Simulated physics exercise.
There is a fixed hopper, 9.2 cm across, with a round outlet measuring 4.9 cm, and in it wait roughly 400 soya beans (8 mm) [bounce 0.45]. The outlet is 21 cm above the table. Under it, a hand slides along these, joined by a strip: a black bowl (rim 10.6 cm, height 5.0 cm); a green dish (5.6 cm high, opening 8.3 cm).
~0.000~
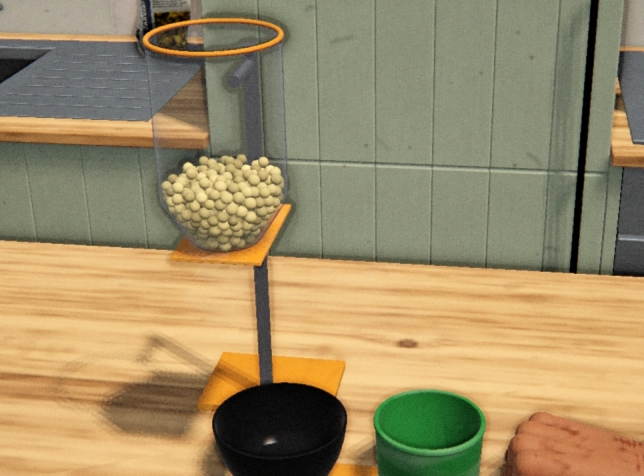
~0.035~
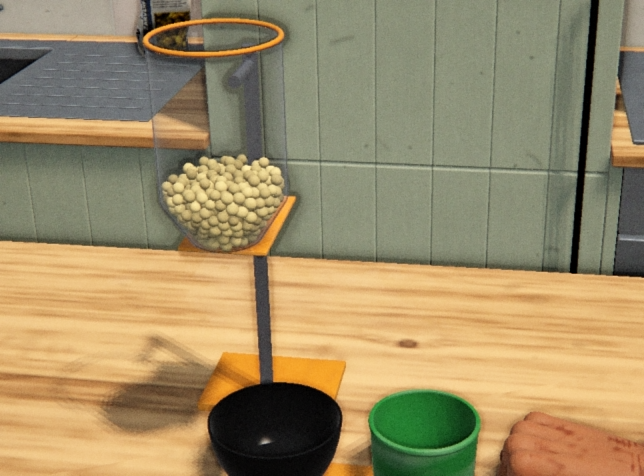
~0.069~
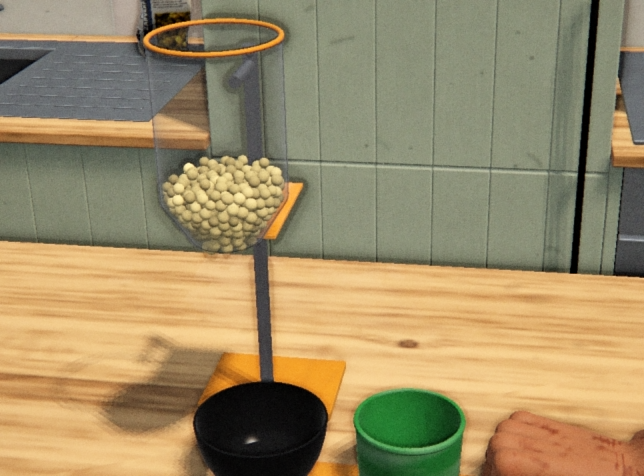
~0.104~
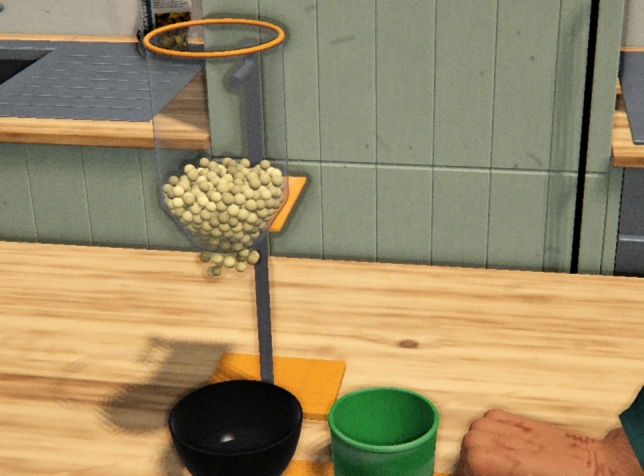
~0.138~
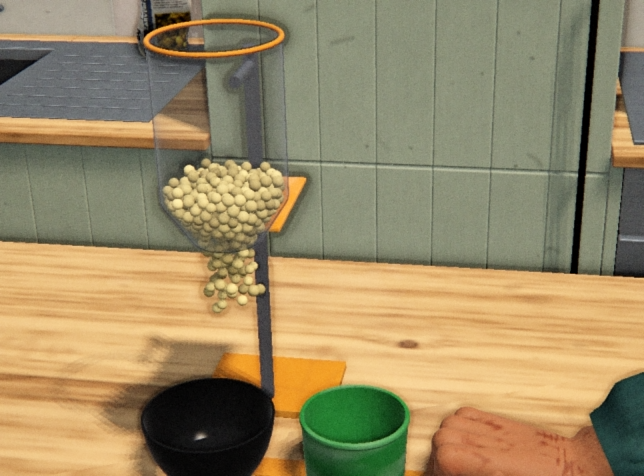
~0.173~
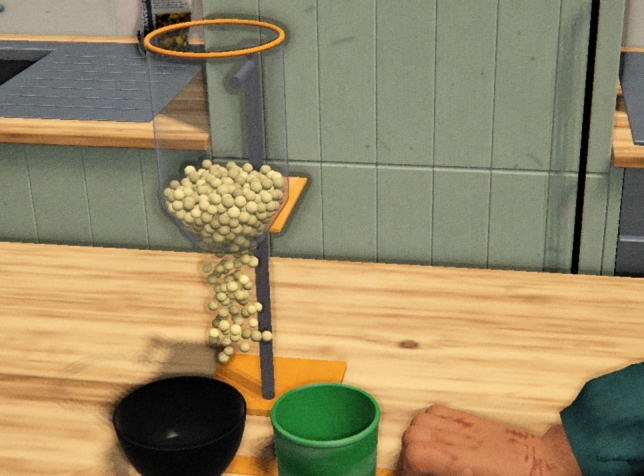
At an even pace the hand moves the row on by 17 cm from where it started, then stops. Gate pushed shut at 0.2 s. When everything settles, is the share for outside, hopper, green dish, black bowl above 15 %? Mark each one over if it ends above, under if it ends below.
Outside under, hopper over, green dish over, black bowl under.
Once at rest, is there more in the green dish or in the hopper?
Of the two, more comes to rest in the hopper.
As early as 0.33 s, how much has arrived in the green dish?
25 per cent.
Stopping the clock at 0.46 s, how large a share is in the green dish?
Reading at that time: About 25 per cent.
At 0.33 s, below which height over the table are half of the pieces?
I'd say close to 22 cm.
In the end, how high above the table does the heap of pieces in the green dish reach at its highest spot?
About 2.5 cm.
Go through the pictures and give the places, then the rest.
In the first picture, dishes slid 0.0 cm; 0 pieces falling; top of the load at (263, 162); black bowl at (280, 418); green dish at (429, 419).
In the second picture, dishes slid 0.4 cm; 0 pieces falling; top of the load at (264, 163).
In the third picture, dishes slid 1.6 cm; 0 pieces falling; top of the load at (264, 163).
In the fourth picture, dishes slid 3.7 cm; 20 pieces falling; top of the load at (265, 165).
In the fifth picture, dishes slid 6.0 cm; 48 pieces falling; top of the load at (213, 169).
In the sixth picture, dishes slid 8.4 cm; 65 pieces falling; top of the load at (266, 170); black bowl at (180, 411); green dish at (325, 411). They move about 68 cm a second.
Then, at 0.33 s, hopper 70 %, green dish 25 %, in the air 5 %; middle of all pieces on or above the table near (226, 282).
Then, at 0.46 s, outside 5 %, hopper 70 %, green dish 25 %; middle of all pieces on or above the table near (221, 290).
Then, at 0.58 s, outside 5 %, hopper 70 %, green dish 25 %; middle of all pieces on or above the table near (220, 293).
Then, at 0.70 s, outside 5 %, hopper 70 %, green dish 25 %; middle of all pieces on or above the table near (218, 294).
In the end, at 1.5 s, outside 5 %, hopper 70 %, green dish 25 %, black bowl 0 %.
